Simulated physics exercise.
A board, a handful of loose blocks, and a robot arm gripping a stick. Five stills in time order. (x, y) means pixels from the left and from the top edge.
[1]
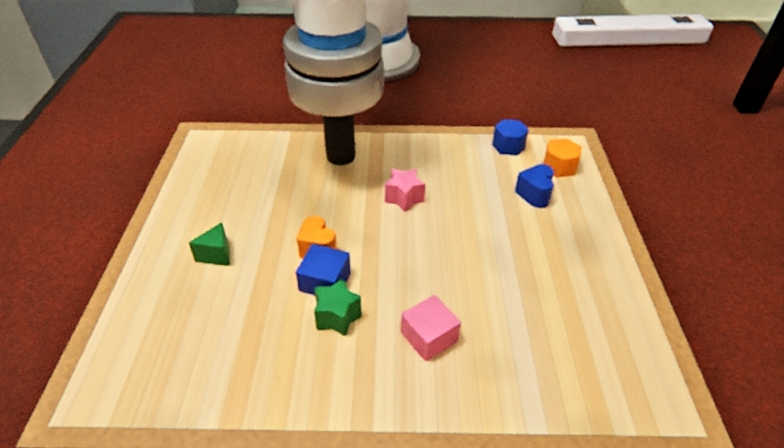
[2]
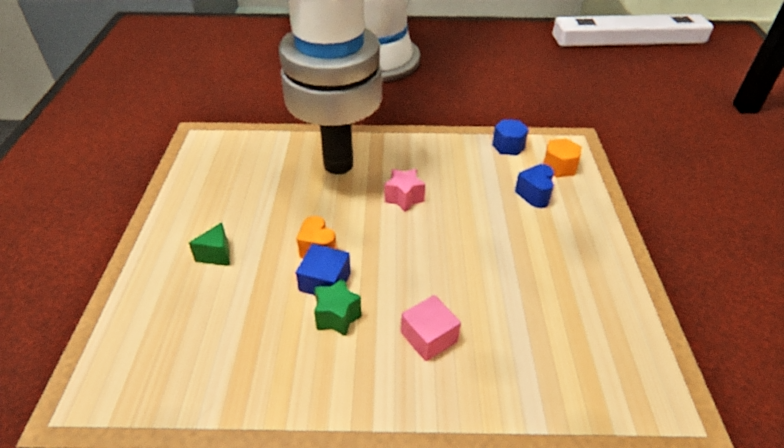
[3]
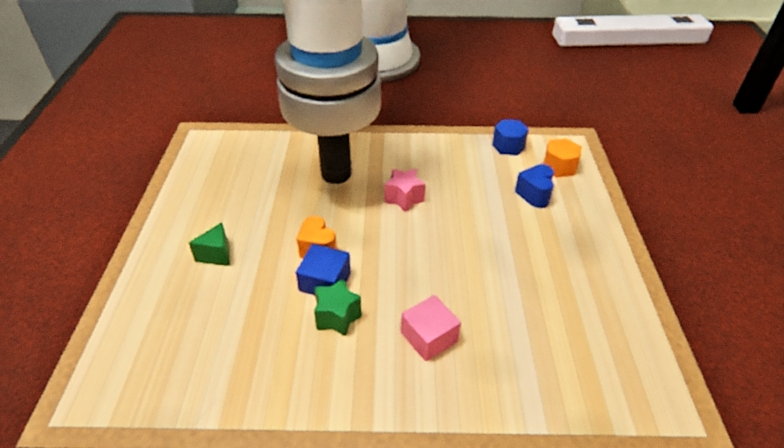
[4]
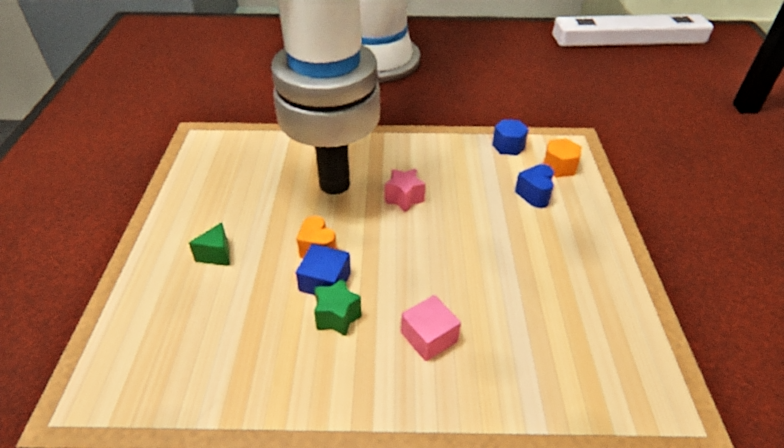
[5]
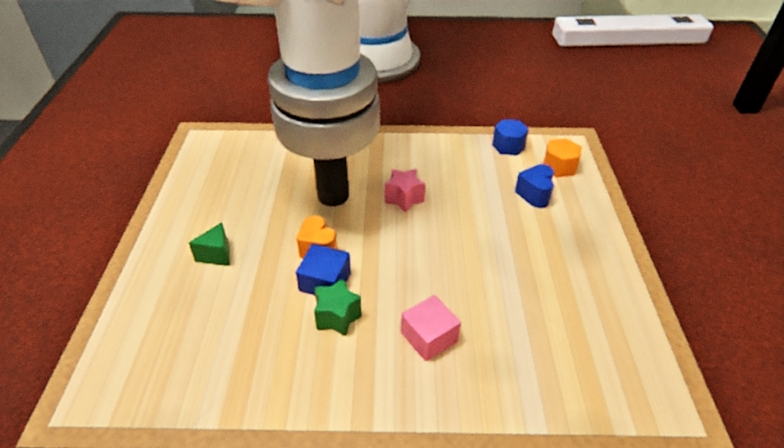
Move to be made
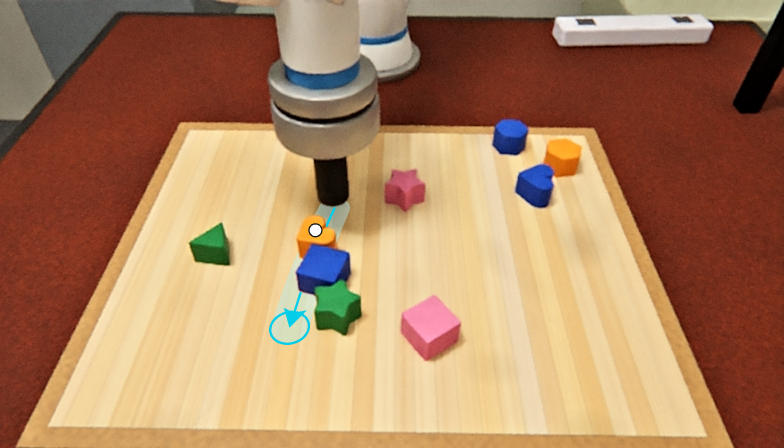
On a wooden board, a robot arm gripping a dark stick moving slightly toward the viewer while the scattered coloured blocks stay still.
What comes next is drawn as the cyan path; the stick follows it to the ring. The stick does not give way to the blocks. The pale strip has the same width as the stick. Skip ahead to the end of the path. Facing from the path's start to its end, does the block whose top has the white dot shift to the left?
No, I don't think so.
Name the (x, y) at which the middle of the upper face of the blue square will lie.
Around (310, 346).
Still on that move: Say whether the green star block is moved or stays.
Once the stick is done, the green star block is in a new spot.
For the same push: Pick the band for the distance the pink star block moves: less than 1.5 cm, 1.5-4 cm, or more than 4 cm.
Distance: Below 1.5 cm.
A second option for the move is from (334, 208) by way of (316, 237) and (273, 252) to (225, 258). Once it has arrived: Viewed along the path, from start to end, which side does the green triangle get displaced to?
It is displaced to the right.
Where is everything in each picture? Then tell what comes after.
The first picture shows lower end of the stick (341, 157), tops of blocks, orange heart-shaped block (315, 230), blue square (323, 262), green star block (335, 298), pink star block (405, 179).
The second picture shows stick (339, 166), blocks as before.
The third picture shows stick (337, 175), blocks as before.
The fourth picture shows stick (335, 186), blocks as before.
The fifth picture shows stick (333, 197), orange heart-shaped block (315, 230), blue square (323, 262), green star block (335, 298), pink star block (405, 179).
The drawn path runs from (334, 208) by way of (311, 261) to (290, 327); the dot is on the orange heart-shaped block.
What follows on the original path. One third of the way, stick (318, 231); orange heart-shaped block (300, 250), turned 15° clockwise; blue square (316, 280), turned 35° anticlockwise; green star block (342, 308).
Two thirds of the way, stick (302, 271); orange heart-shaped block (265, 285), turned 60° clockwise; blue square (308, 298), turned 65° anticlockwise; green star block (347, 314), turned 25° anticlockwise.
At the end, stick (287, 316); orange heart-shaped block (243, 308), turned 140° clockwise; blue square (310, 346), turned 95° anticlockwise; green star block (357, 330), turned 75° anticlockwise; pink star block not moved.
